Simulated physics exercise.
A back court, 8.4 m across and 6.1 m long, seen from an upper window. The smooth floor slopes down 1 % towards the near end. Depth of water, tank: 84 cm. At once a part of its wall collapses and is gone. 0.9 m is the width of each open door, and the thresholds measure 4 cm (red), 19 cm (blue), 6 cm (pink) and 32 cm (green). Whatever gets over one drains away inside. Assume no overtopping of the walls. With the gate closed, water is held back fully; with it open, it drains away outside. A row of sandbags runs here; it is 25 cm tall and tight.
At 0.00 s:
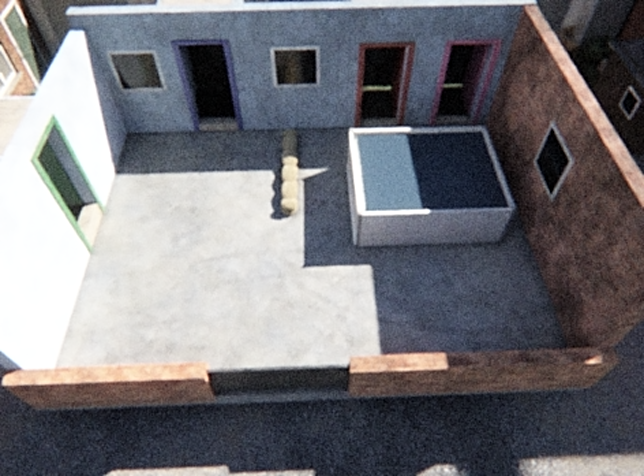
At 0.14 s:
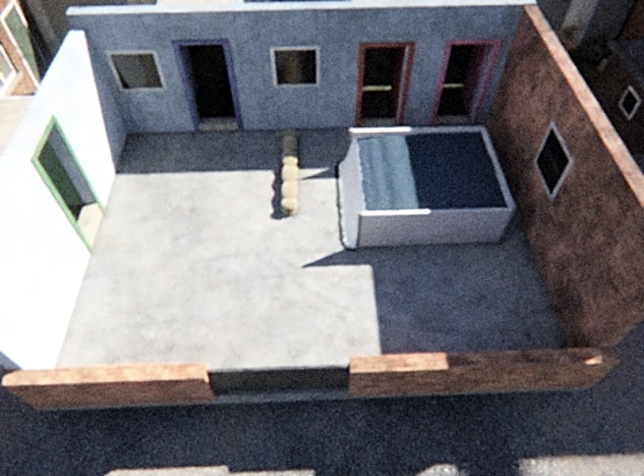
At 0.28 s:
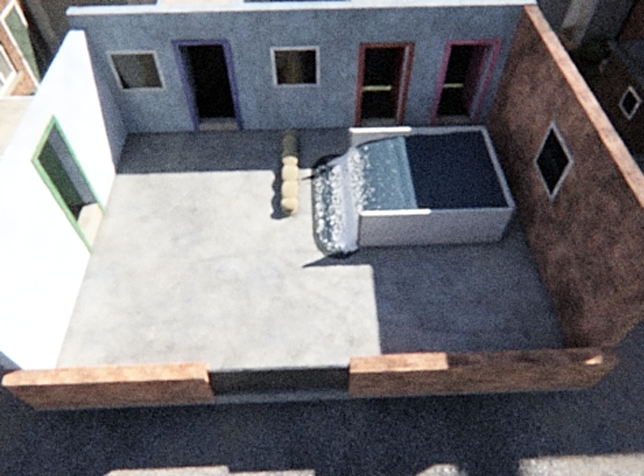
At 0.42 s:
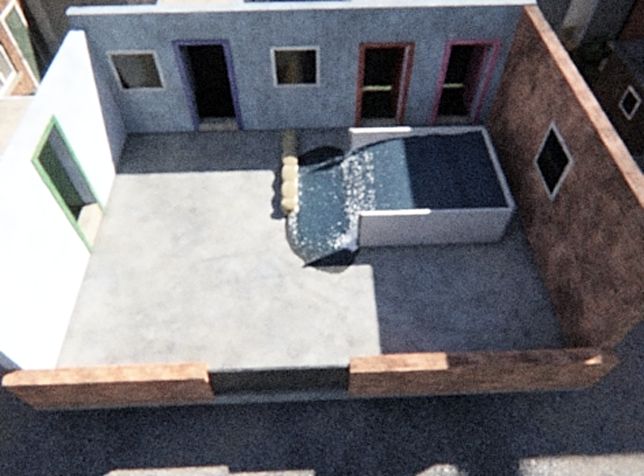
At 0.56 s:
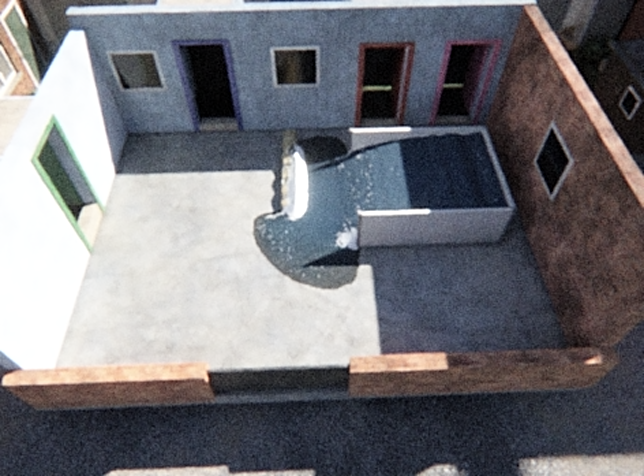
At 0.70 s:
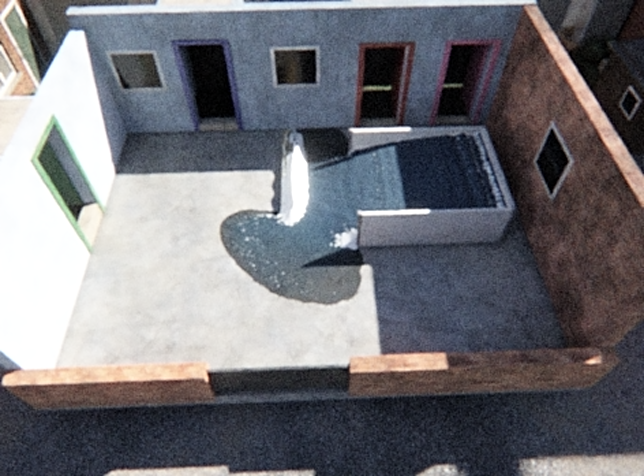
The clip opens on a walled court seen from above, with a still tank of water right of a short row of sandbags. The tank's left wall gives way and water surges leftward, foaming, to the sandbags, then curls past their near end and spreads in a dark pool across the floor.
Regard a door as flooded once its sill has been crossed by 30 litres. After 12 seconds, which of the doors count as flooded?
Red door: Flooded; blue door: Not flooded; pink door: Flooded; green door: Not flooded.
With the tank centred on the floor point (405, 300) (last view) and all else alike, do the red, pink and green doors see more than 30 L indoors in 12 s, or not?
So the red door keeps within it, the pink door keeps within it and the green door keeps within it.
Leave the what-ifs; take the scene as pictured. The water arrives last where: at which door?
Answer: The pink door.
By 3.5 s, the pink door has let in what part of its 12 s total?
0 per cent, roughly.
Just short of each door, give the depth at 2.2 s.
Depths: Red door 6 cm, blue door 13 cm, pink door 0 cm, green door 19 cm.
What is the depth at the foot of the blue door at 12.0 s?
Looks like about 5.0 cm at that spot.
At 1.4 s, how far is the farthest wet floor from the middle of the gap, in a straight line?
Distance: Approx. 5.2 m.
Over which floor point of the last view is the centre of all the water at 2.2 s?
Near (316, 213).
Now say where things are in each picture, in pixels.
The first frame shows the tank at (426, 170) is whole and still, 84 cm deep.
In the second frame, the front is at (355, 249), 1.2 m from the gap at (355, 190); 0.6 m2 of floor is under water; 84 cm left at the back of the tank.
In the third frame, the front is at (333, 255), 1.4 m from the gap at (355, 193); 1.9 m2 of floor is under water; 84 cm left at the back of the tank.
In the fourth frame, water pours out at (355, 194) and has run 1.8 m, to (327, 268); typically 15 cm deep outside, 84 cm at the tank's back.
In the fifth frame, the front is at (289, 272), 2.2 m from the gap at (355, 194); 5.4 m2 of floor is under water; 82 cm left at the back of the tank.
In the sixth frame, water pours out at (355, 195) and has run 2.7 m, to (225, 236); typically 9 cm deep outside, 74 cm at the tank's back.
After 1.4 s water covers 40 % of the floor and is deepest (58 cm) near (298, 201); red door not reached, blue door not reached, pink door not reached, green door 4 cm at the sill, 0 L in.
After 2.2 s water covers 65 % of the floor and is deepest (50 cm) near (298, 201); red door 6 cm at the sill, 0 L in, blue door 13 cm at the sill, 0 L in, pink door not reached, green door 19 cm at the sill, 0 L in.
After 3.5 s water covers 75 % of the floor and is deepest (41 cm) near (132, 374); red door 8 cm at the sill, 5 L in, blue door 6 cm at the sill, 0 L in, pink door 3 cm at the sill, 0 L in, green door 20 cm at the sill, 0 L in.
After 7.0 s water covers 95 % of the floor and is deepest (22 cm) near (280, 209); red door 6 cm at the sill, 28 L in, blue door 6 cm at the sill, 0 L in, pink door 11 cm at the sill, 66 L in, green door 12 cm at the sill, 0 L in.
After 12.0 s water covers 100 % of the floor and is deepest (20 cm) near (388, 364); red door 7 cm at the sill, 63 L in, blue door 5 cm at the sill, 0 L in, pink door 9 cm at the sill, 98 L in, green door 11 cm at the sill, 0 L in.
